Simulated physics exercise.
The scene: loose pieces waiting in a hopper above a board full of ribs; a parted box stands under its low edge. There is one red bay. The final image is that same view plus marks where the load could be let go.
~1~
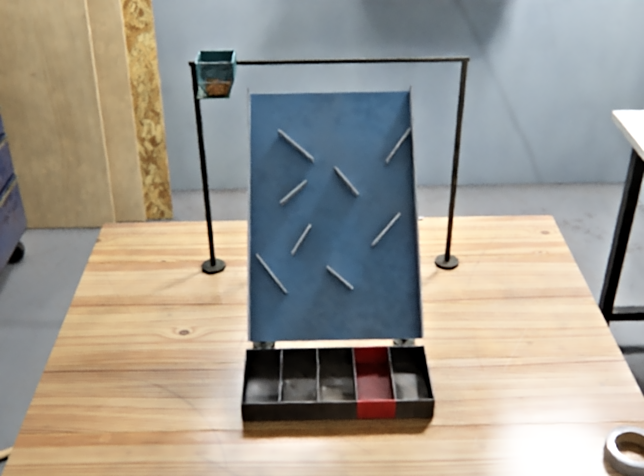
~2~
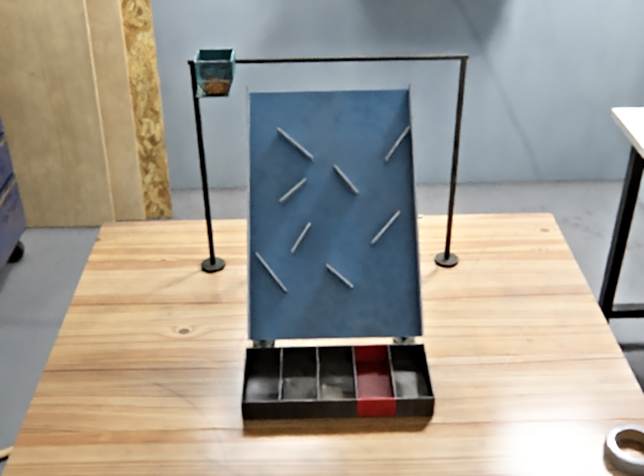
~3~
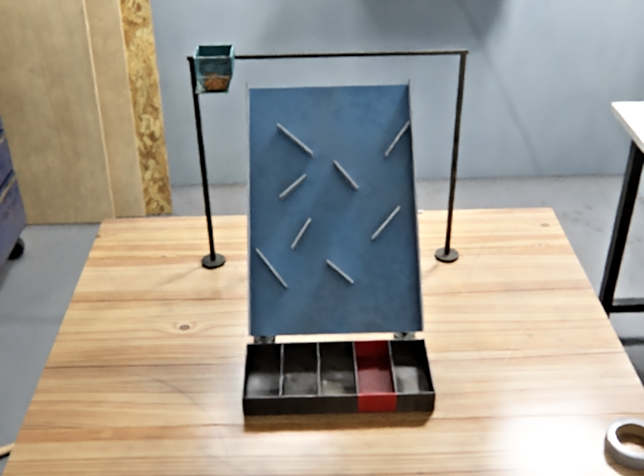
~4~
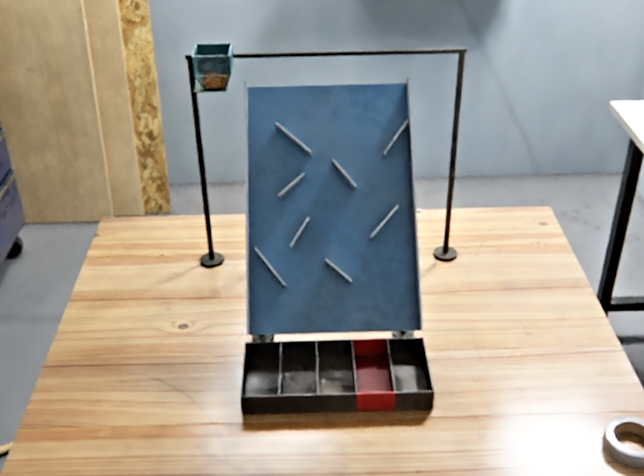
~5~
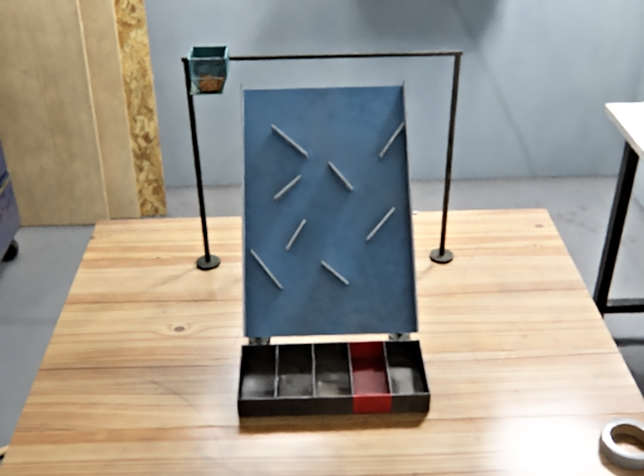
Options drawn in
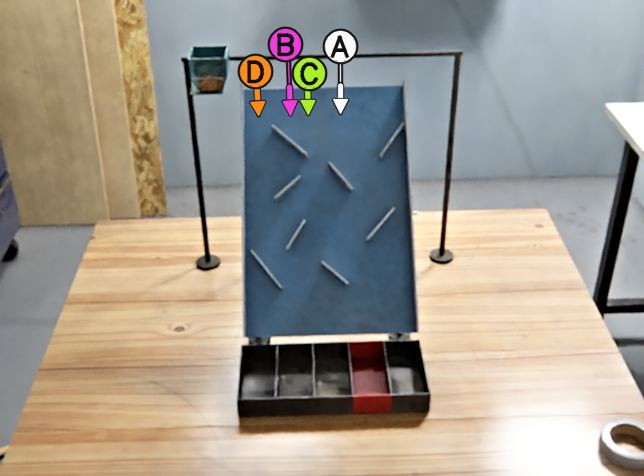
In this clip, a small hopper sits at the left end of a raised bar above a blue ribbed board, with a divided black tray containing one red bay below; nothing moves apart from slight shifts in the view.
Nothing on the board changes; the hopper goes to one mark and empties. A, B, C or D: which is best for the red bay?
Mark A.
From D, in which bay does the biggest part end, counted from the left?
It is the third one.
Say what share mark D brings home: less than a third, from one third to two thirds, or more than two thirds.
Mark D gives less than a third.
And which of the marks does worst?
It is D.
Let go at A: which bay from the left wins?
It is the fourth one.
On the marked copy, mark A meets the board at (340, 108); mark B meets the board at (290, 110); mark C meets the board at (308, 109); mark D meets the board at (258, 110).
With A, the larger part in the red bay, roughly a quarter in other bays.
With B, roughly half in the red bay, roughly half in other bays.
With C, roughly a third in the red bay, roughly two thirds in other bays.
With D, just a few in the red bay, almost all in other bays.
